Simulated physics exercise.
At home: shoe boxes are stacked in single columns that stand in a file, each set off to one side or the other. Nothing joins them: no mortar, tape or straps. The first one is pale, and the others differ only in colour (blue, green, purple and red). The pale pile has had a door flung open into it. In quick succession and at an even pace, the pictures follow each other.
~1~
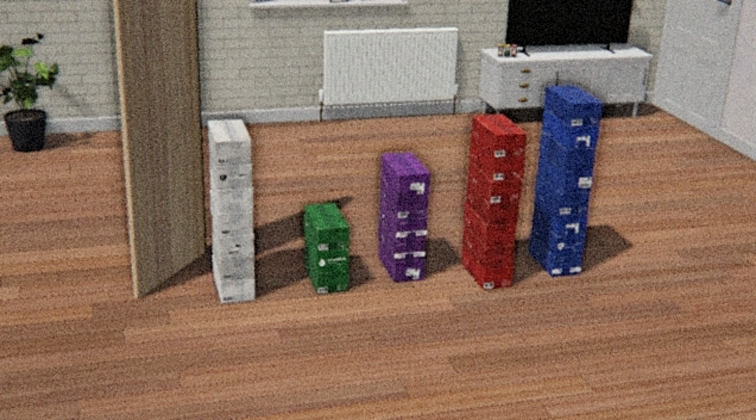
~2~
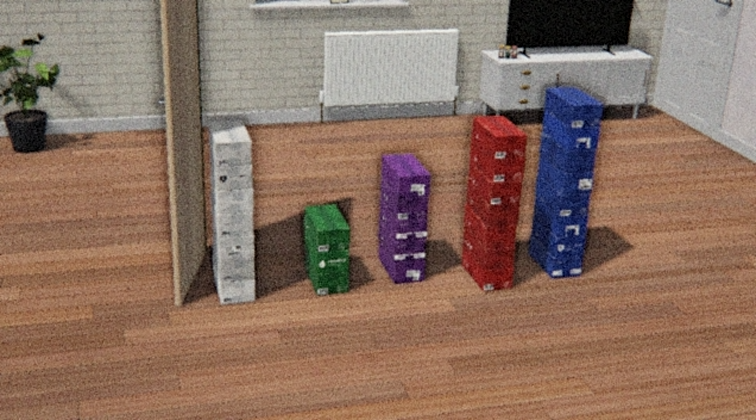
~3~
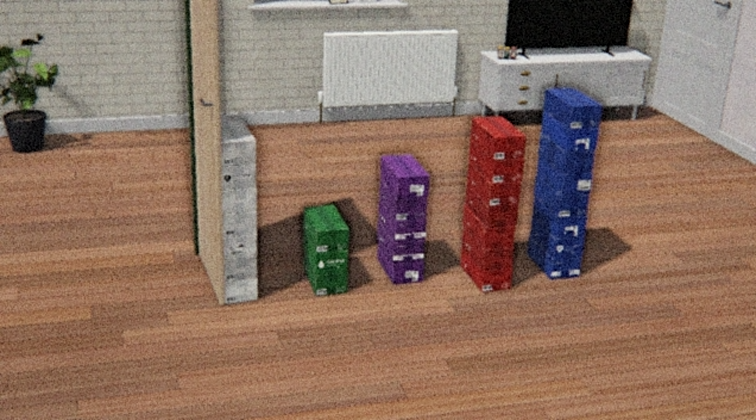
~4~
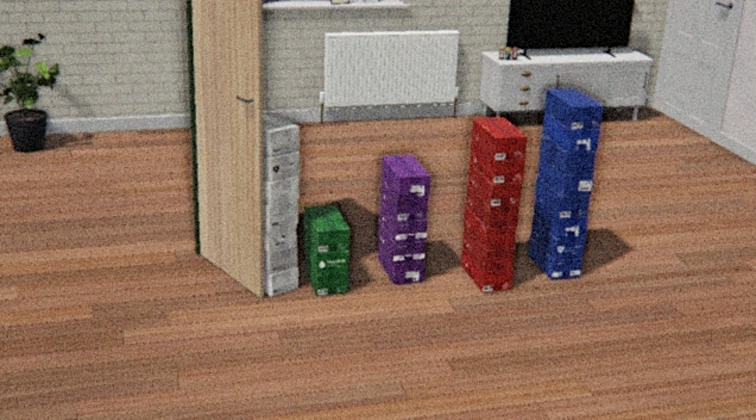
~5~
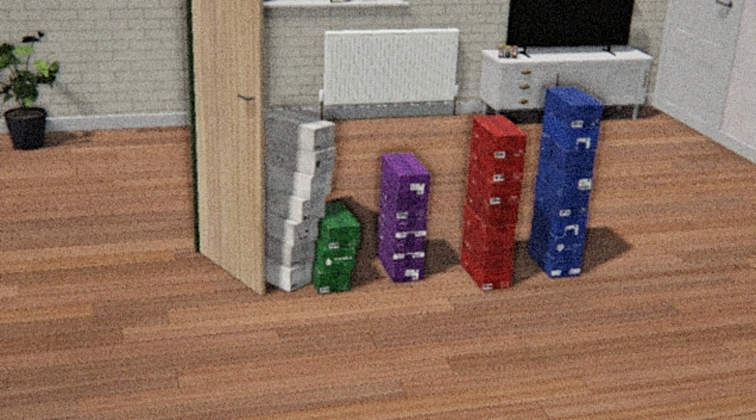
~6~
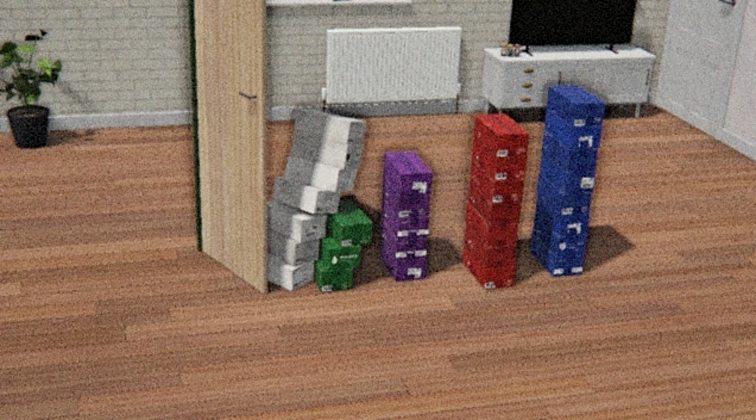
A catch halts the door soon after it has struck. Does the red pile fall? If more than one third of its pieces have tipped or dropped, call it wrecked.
No.
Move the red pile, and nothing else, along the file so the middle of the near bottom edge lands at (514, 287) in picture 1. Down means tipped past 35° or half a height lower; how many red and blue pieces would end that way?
Colour by colour, red comes to 0 and blue to 0.
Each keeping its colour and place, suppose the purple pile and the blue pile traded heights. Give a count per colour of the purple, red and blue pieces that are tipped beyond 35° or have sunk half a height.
It works out to purple 0, then red 0, then blue 0.
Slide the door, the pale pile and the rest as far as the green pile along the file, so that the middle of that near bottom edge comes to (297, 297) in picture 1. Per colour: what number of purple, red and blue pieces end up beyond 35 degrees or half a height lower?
Colour by colour: Purple 0; red 0; blue 0.
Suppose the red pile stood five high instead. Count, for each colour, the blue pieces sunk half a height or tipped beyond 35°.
Looks like blue ends up with 0 down.
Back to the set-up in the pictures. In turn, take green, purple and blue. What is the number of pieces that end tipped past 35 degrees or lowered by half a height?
Green: 1, purple: 0, blue: 0.
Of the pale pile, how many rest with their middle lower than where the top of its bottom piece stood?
Count = 4.
Just after the last frame, 4 of the pale pile down; none of the 7 red boxes down (0 of 23 in all colours); top red box unmoved; top green box tilted barely.
A moment on, 4 of the pale pile down; none of the 7 red boxes down (1 of 23 in all colours); top red box unmoved; top green box on its side.
When it is over, 4 of the pale pile down; none of the 7 red boxes down (1 of 23 in all colours); top red box unmoved; top green box on its side. In pixels of the last frame, middles, top red box near (501, 135), top green box near (371, 259).
